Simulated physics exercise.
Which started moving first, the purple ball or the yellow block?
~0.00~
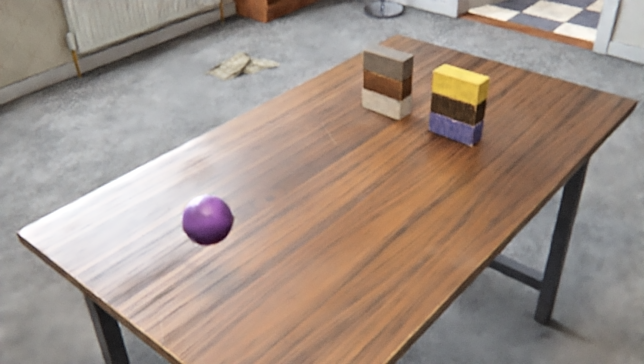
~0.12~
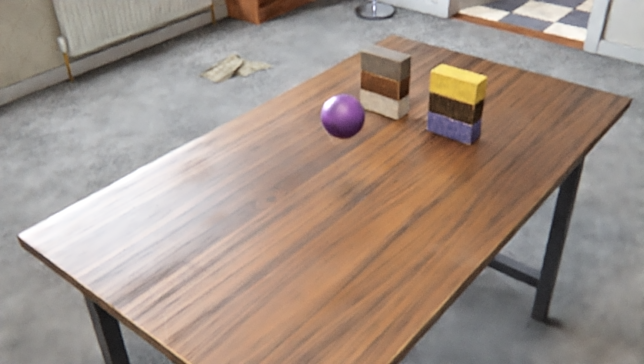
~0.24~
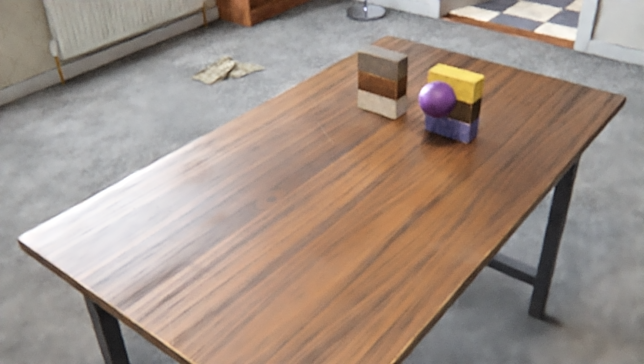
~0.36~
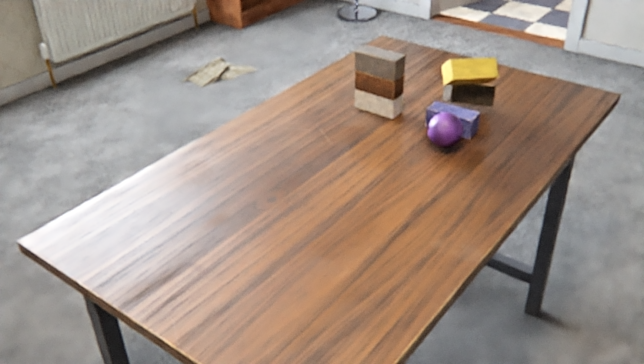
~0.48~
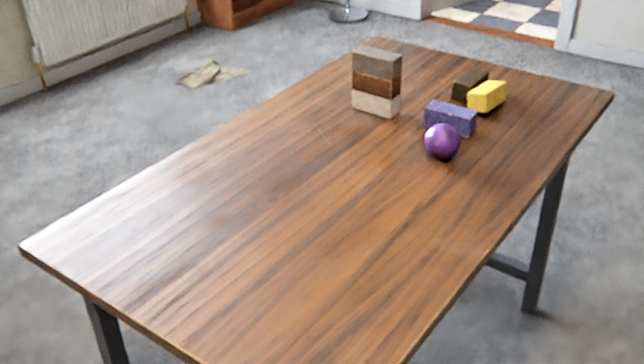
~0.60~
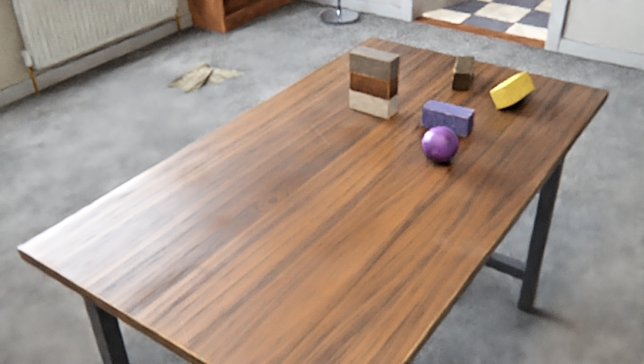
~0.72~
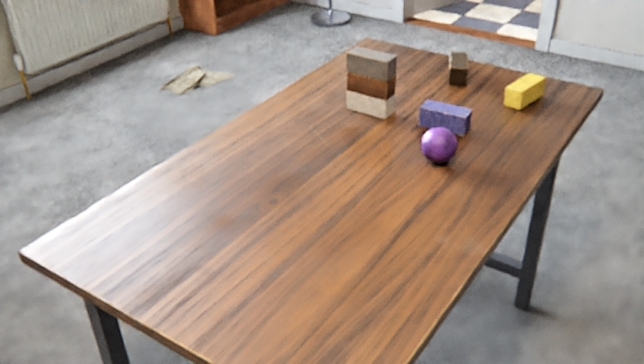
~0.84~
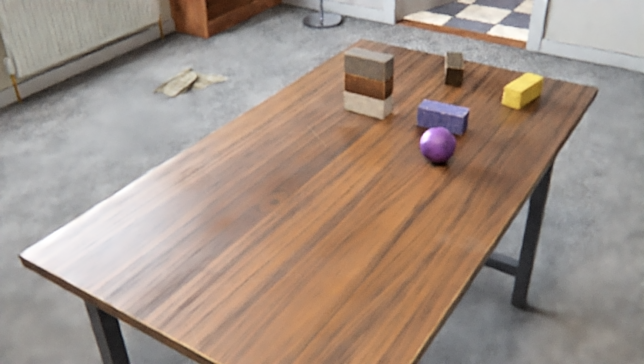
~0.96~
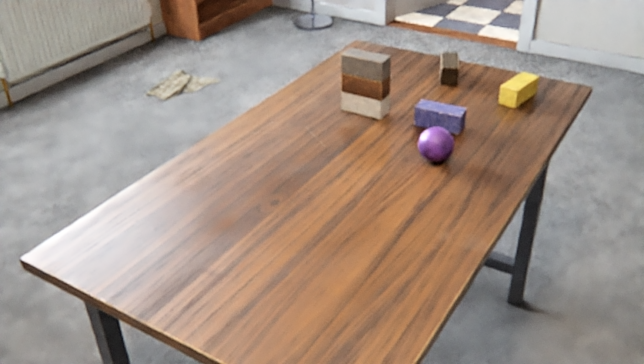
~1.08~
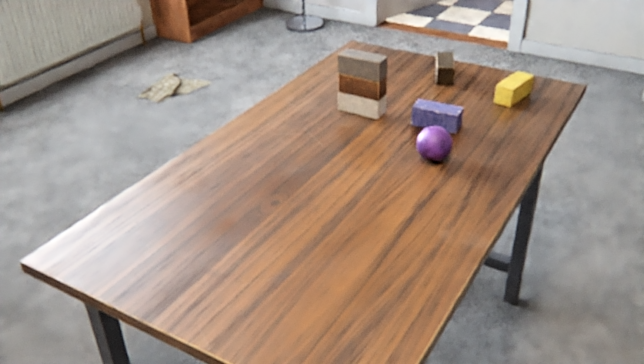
The purple ball moved first, flying toward the stack while the yellow block was still sitting on top of it.
A purple ball flew across a wooden table and struck a stack of yellow, black and blue blocks, knocking it apart. The yellow block tumbled off to the right, while the neighbouring stack stayed standing and the ball settled beside the blue block.
